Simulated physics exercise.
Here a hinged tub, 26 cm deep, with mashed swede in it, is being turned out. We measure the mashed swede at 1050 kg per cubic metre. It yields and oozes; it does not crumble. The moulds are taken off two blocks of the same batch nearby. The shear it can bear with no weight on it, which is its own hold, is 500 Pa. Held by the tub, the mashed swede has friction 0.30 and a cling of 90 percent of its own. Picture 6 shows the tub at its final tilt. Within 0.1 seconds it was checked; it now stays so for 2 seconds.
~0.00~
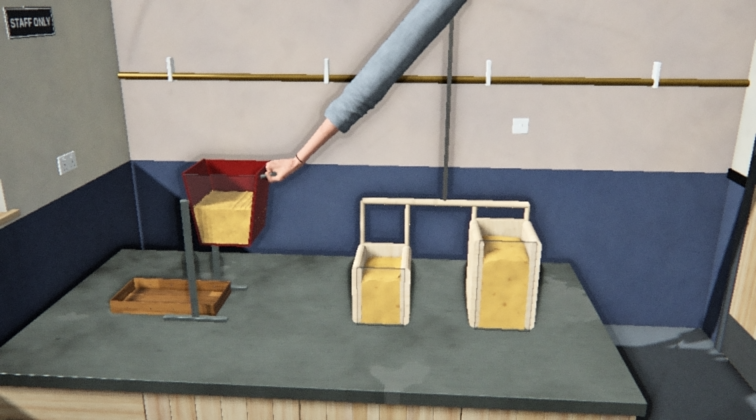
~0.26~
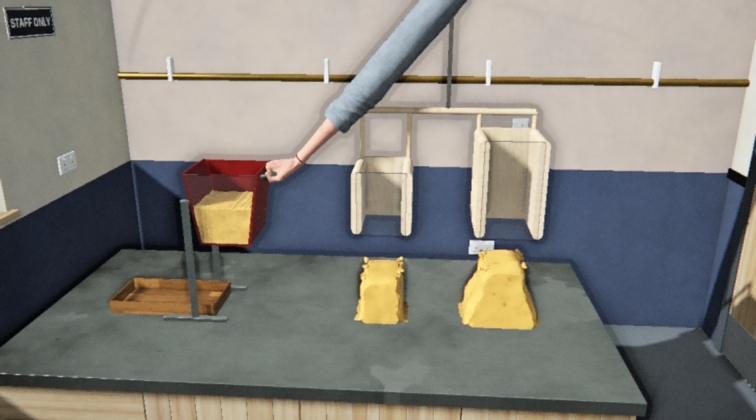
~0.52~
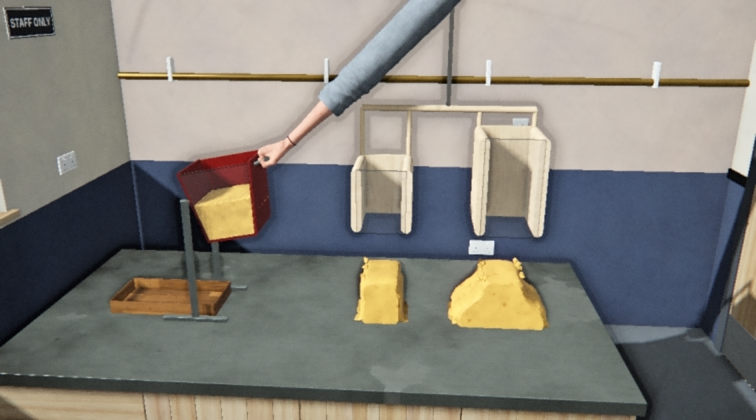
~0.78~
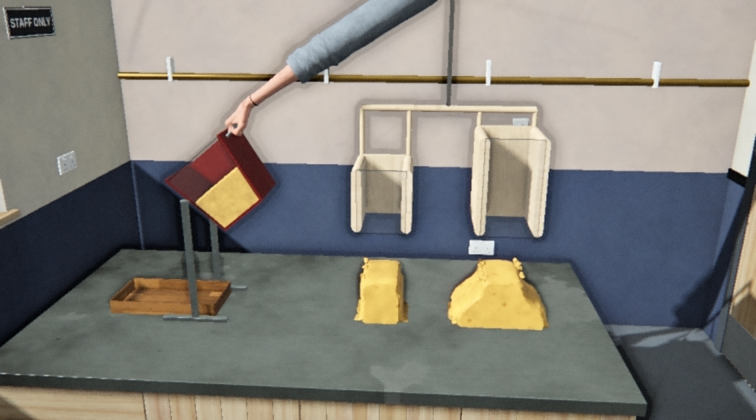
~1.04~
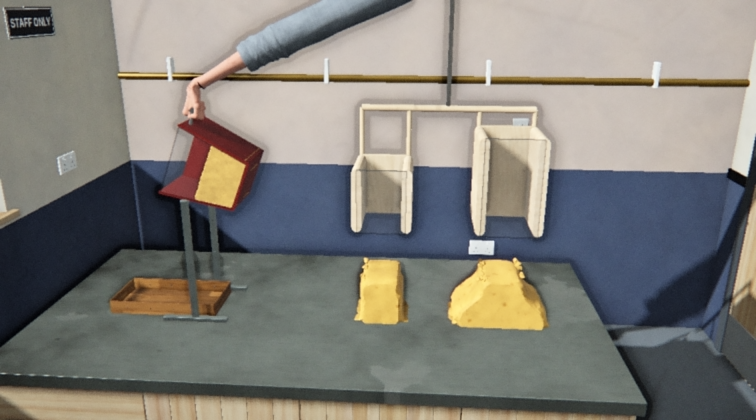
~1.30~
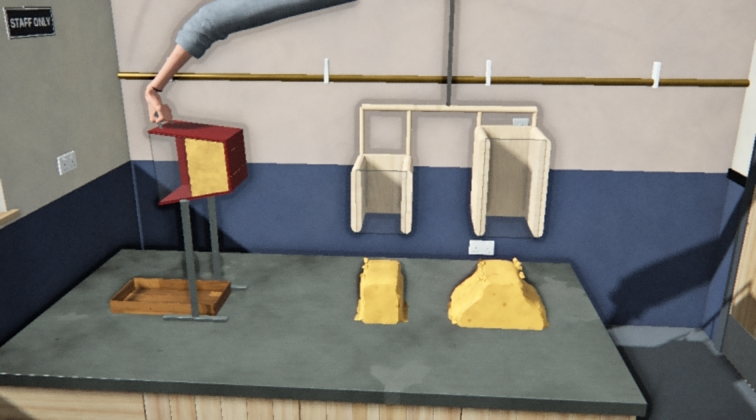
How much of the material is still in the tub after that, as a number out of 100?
About 100 out of 100.
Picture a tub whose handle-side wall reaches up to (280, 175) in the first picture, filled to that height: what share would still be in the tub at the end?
About 60 % stays in the tub.
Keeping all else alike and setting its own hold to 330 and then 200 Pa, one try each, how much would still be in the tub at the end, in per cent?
The two runs give near 80 % and near 55 % respectively.
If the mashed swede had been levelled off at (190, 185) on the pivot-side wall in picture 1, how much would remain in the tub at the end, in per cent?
It would be close to 65 percent.
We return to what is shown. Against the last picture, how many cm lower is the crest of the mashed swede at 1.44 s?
About 1 cm.
After 1.44 s, the tub is at 92 degrees and holds 100 %.
After 1.61 s, the tub is at 92 degrees and holds 100 %.
After 1.78 s, the tub is at 92 degrees and holds 100 %.
After 1.95 s, the tub is at 92 degrees and holds 100 %.
After 3.30 s, at the end, the tub is at 92 degrees and holds 100 %.
